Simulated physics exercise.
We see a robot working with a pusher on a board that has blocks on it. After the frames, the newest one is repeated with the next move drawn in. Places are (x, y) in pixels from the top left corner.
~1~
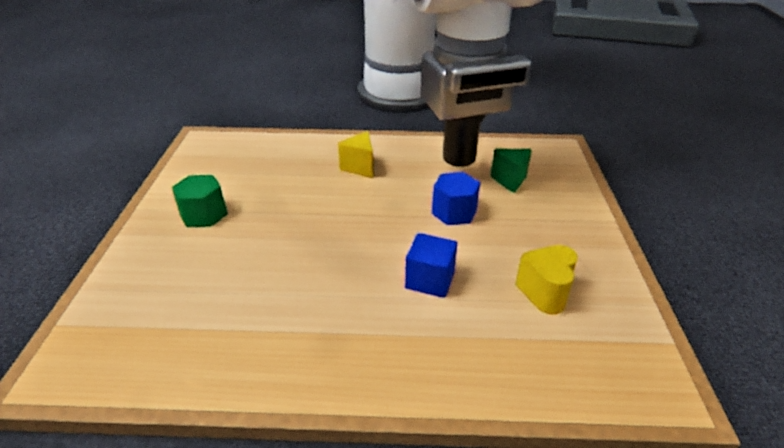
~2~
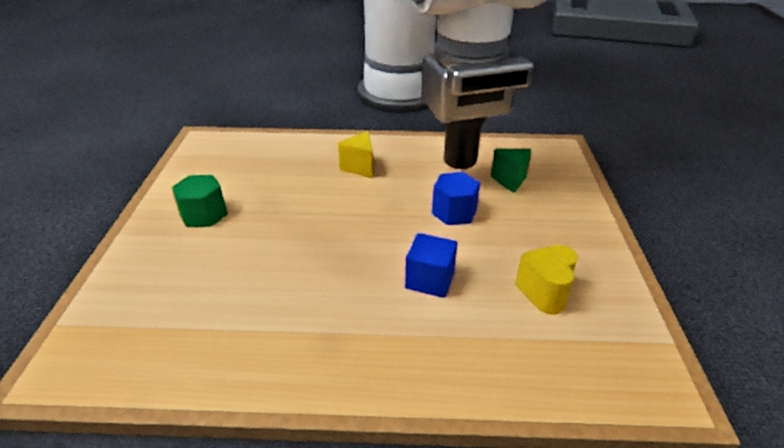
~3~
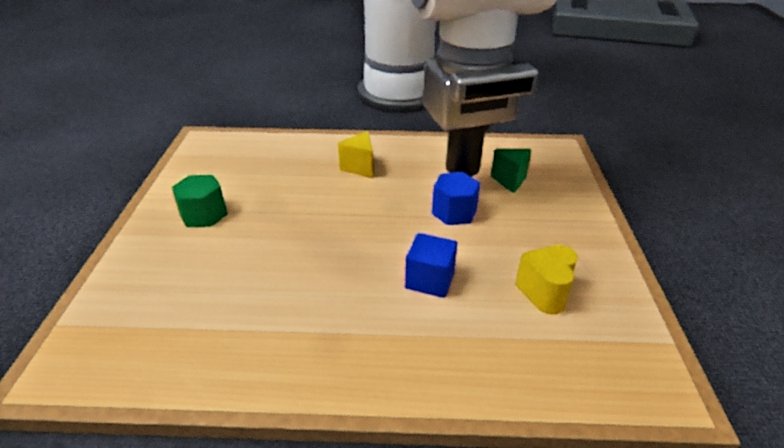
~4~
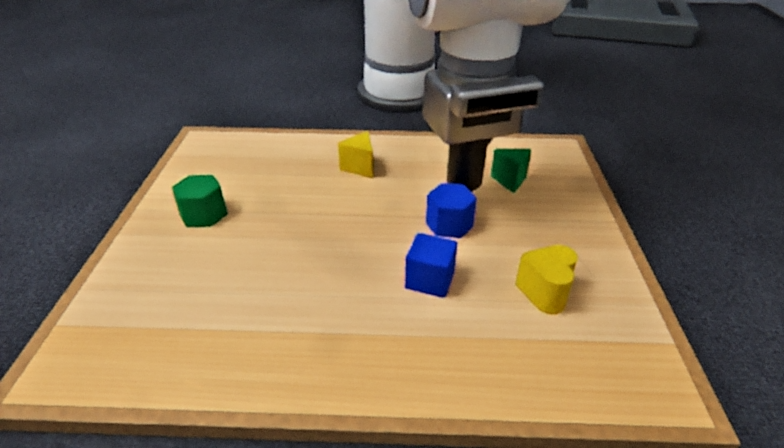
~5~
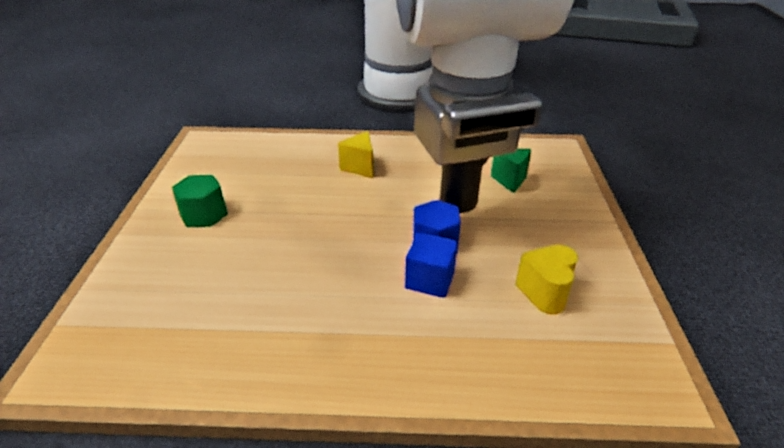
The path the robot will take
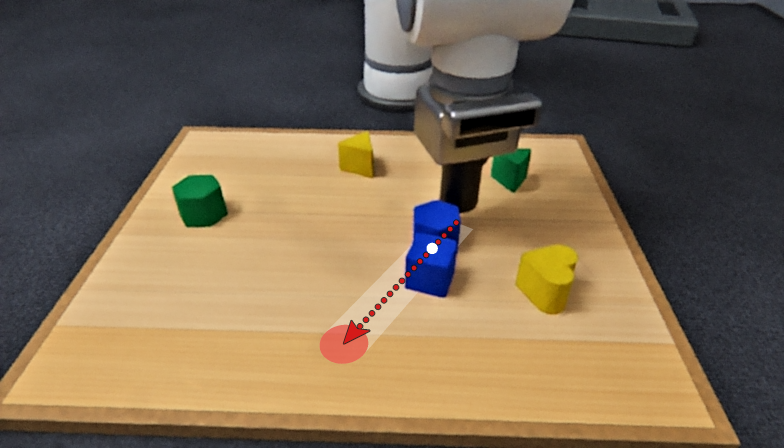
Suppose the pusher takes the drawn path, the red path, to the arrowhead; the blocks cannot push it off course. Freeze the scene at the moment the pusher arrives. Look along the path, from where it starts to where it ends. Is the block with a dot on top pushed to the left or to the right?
Out to the left.
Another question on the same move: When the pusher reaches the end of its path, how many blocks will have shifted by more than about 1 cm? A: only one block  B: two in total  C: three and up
That would be B.
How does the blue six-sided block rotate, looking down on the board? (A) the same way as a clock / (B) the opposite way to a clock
The one that fits is A, the same way as a clock.
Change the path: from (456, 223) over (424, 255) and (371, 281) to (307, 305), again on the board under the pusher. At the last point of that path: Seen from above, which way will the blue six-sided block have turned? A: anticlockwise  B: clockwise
A
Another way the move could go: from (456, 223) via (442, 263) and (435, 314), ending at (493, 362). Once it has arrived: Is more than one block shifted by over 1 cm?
Yes - that is the case.
Path on the board, from (456, 223) directly to (344, 344); the dot is on the blue square piece.
What follows on the original path. One third of the way, pusher at (425, 237); blue square piece at (422, 277), turned 35° anticlockwise; blue six-sided block at (393, 247), turned 15° clockwise.
Two thirds of the way, pusher at (388, 276); blue square piece at (422, 289), turned 65° anticlockwise; blue six-sided block at (344, 283), turned 35° clockwise.
At the end, pusher at (342, 323); blue square piece at (422, 291), turned 75° anticlockwise; blue six-sided block at (283, 321), turned 75° clockwise.
